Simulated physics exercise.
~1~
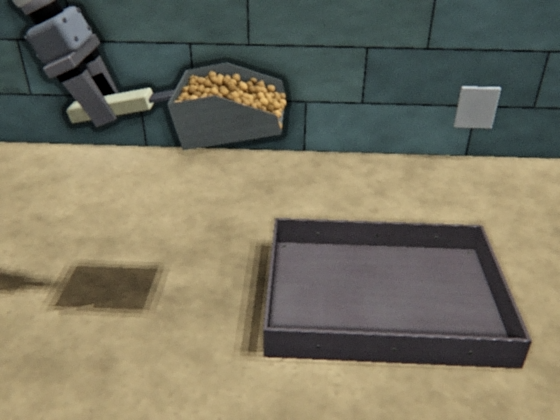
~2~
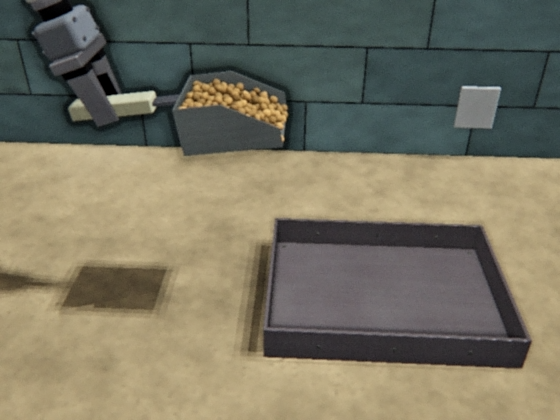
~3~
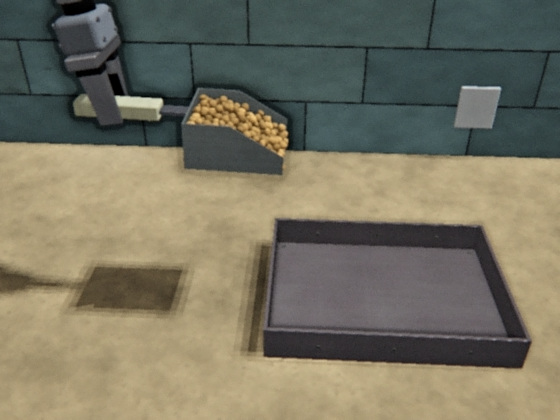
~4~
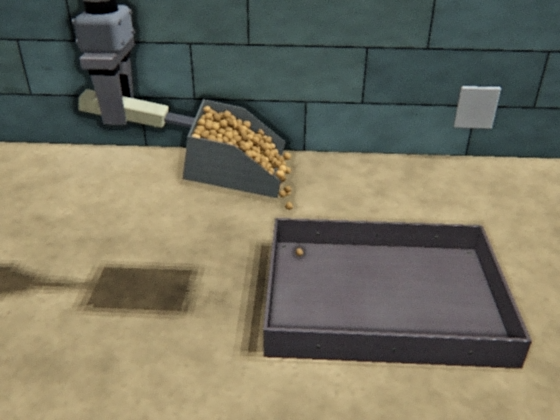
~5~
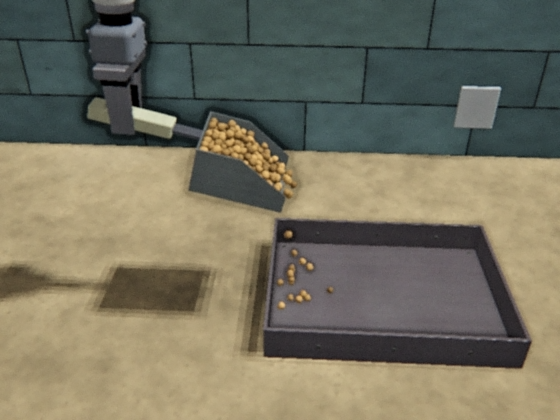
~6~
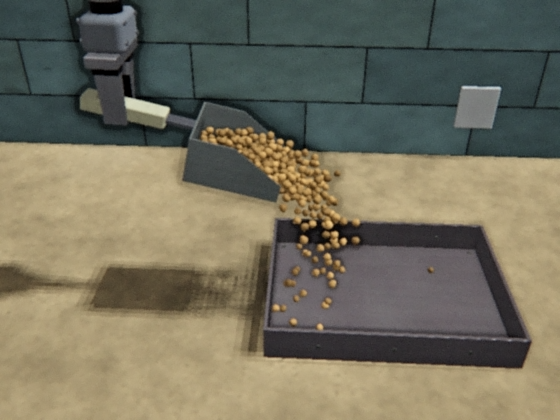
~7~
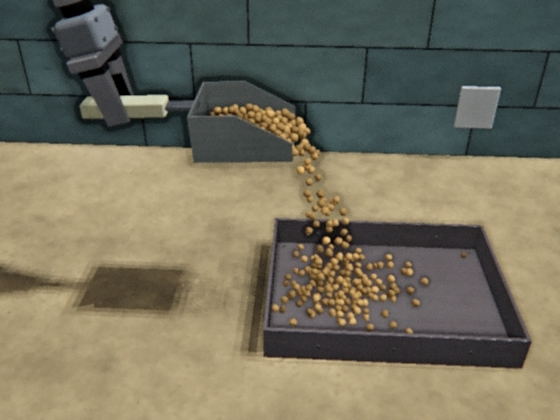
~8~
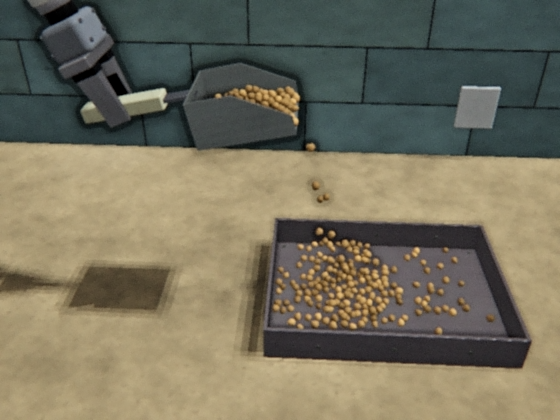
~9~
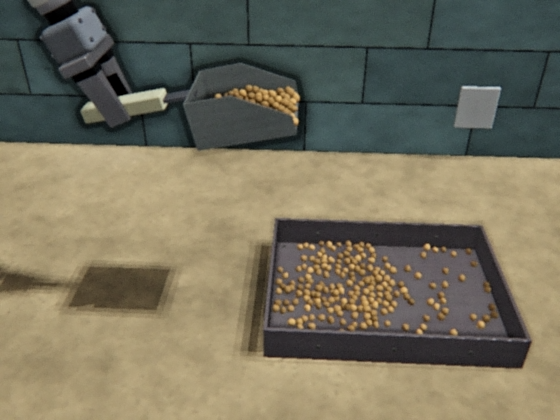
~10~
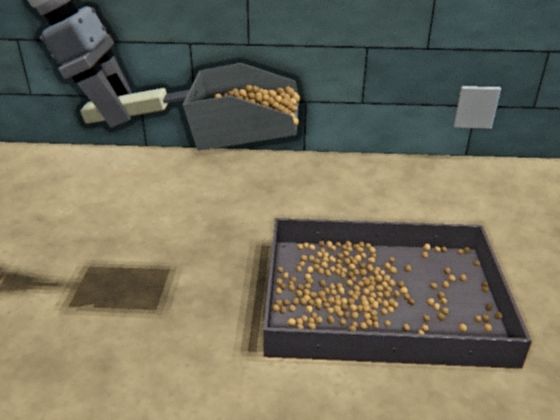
A robot arm tips a scoop, pours some chickpeas into a tray, and levels back.
